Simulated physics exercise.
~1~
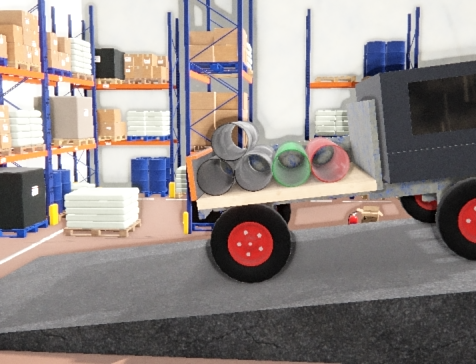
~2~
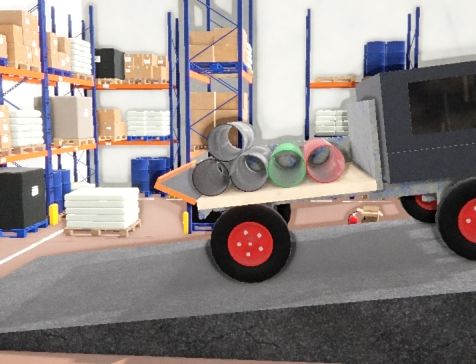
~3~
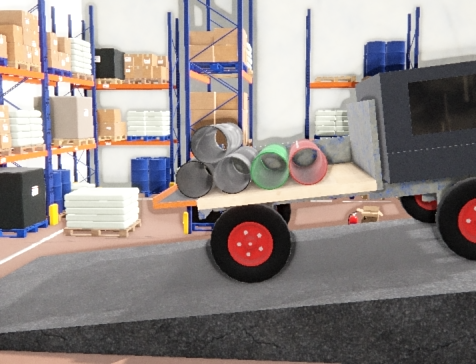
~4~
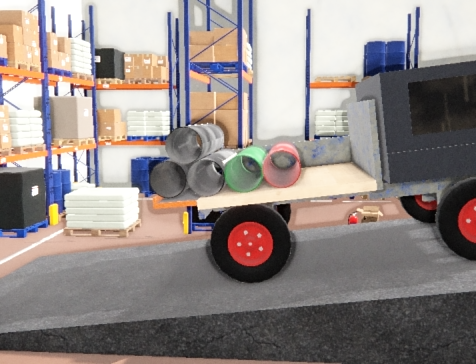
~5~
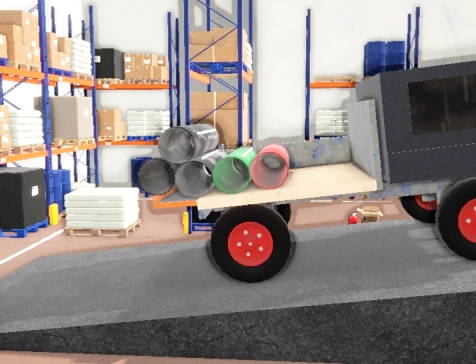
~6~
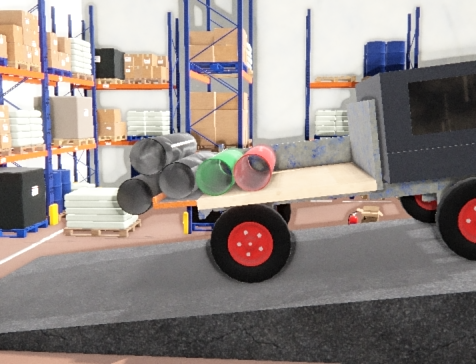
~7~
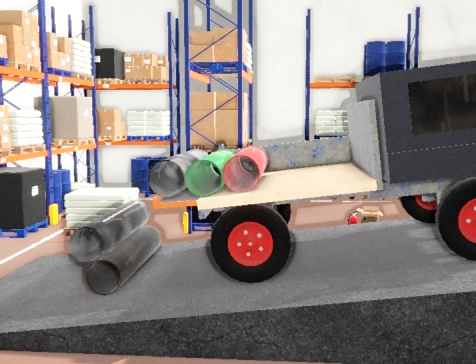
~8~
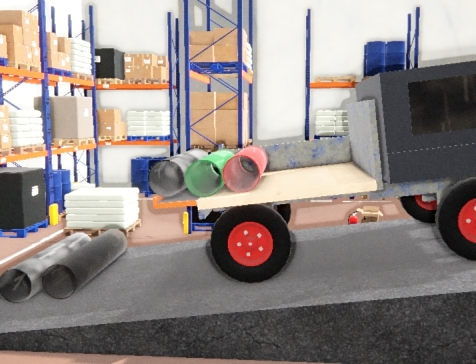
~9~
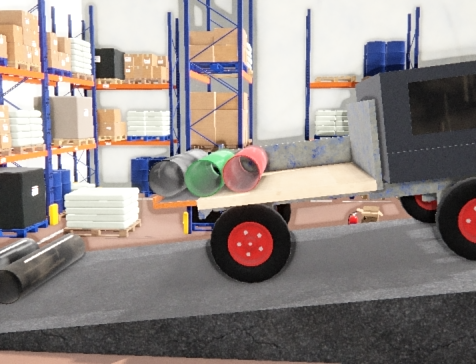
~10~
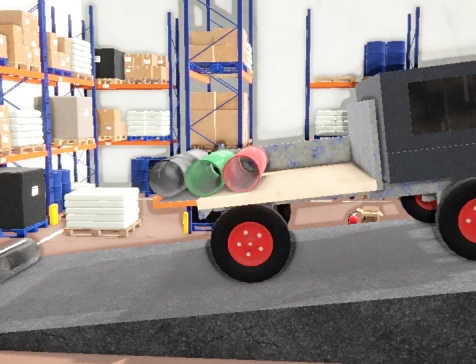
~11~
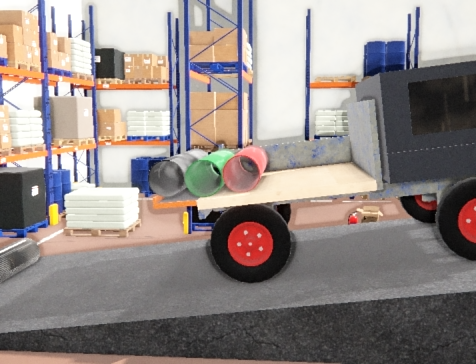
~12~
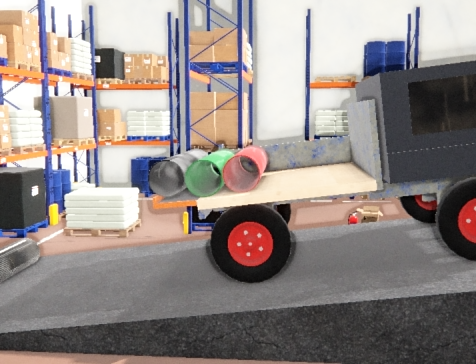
In a warehouse, the tailgate of a pick-up parked on a slope drops open and its load of plastic pipes rolls left, two grey ones falling off the back and rolling down the ramp, while the red, green and another grey pipe come to rest on the bed.
